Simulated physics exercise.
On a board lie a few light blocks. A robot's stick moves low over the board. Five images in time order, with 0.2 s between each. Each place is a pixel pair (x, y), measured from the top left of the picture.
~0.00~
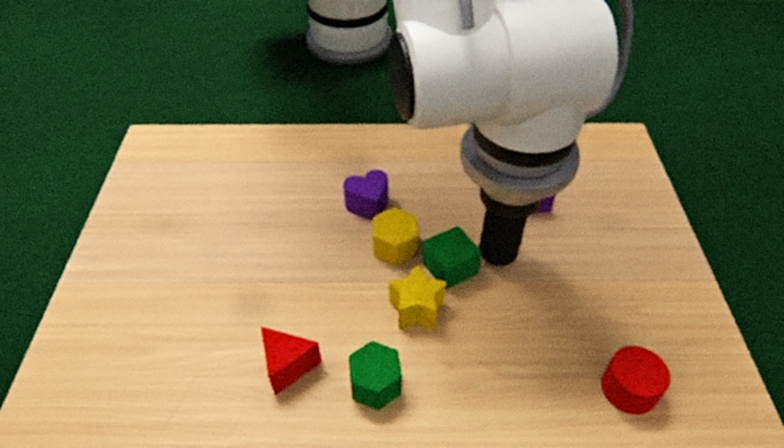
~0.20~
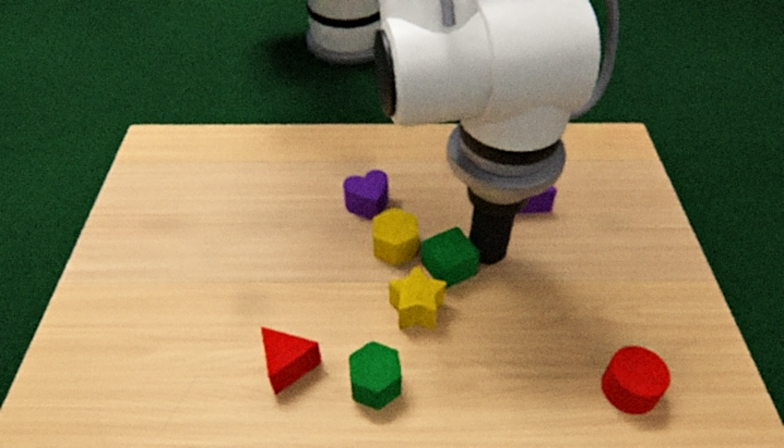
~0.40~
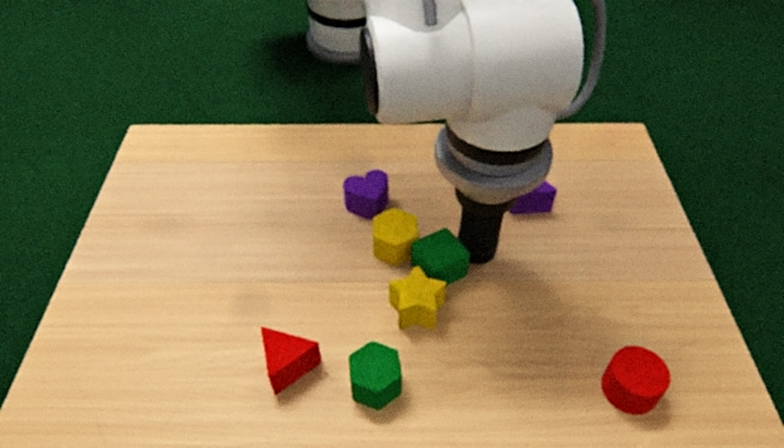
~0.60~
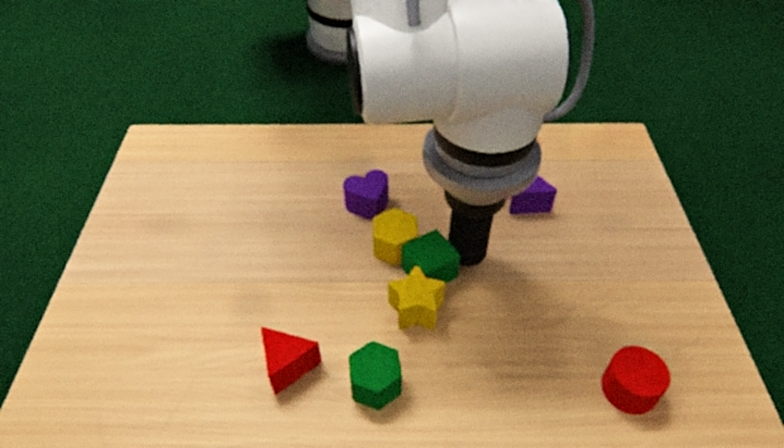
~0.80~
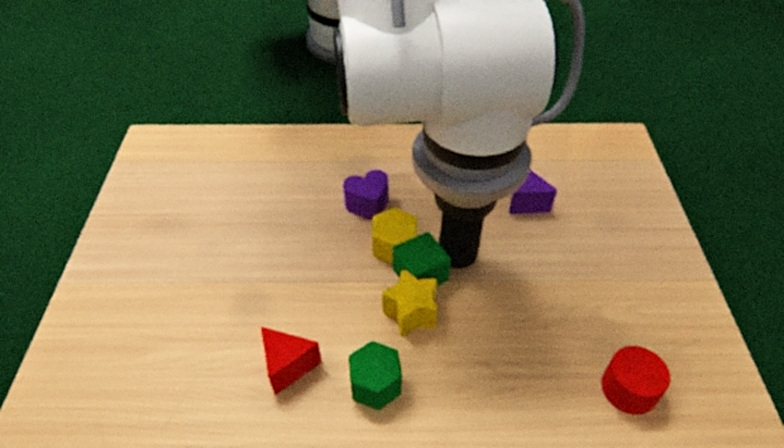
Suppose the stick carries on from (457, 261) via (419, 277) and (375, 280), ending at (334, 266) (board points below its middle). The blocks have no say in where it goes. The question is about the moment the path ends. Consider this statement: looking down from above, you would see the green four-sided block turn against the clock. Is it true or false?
Answer: True.
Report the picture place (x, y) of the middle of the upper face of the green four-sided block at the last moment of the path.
By then it is at (312, 278).
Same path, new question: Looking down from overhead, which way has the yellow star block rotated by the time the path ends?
Looking from above, the answer is counterclockwise.
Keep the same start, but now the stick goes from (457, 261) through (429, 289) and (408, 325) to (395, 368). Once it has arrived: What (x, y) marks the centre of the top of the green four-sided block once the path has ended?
In the picture, that point is around (379, 265).
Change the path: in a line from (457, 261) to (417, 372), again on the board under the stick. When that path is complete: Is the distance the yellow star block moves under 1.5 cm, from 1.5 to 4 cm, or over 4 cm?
Travel: 1.5-4 cm.
What follows on the original path. One third of the way, stick at (419, 271); yellow star block at (402, 301), turned 40° anticlockwise; green four-sided block at (379, 266), turned 15° clockwise.
Two thirds of the way, stick at (374, 273); yellow star block at (402, 301), turned 40° anticlockwise; green four-sided block at (333, 273).
At the end, stick at (333, 260); yellow six-sided block in place; yellow star block at (402, 301), turned 40° anticlockwise; green four-sided block at (312, 278), turned 25° anticlockwise.
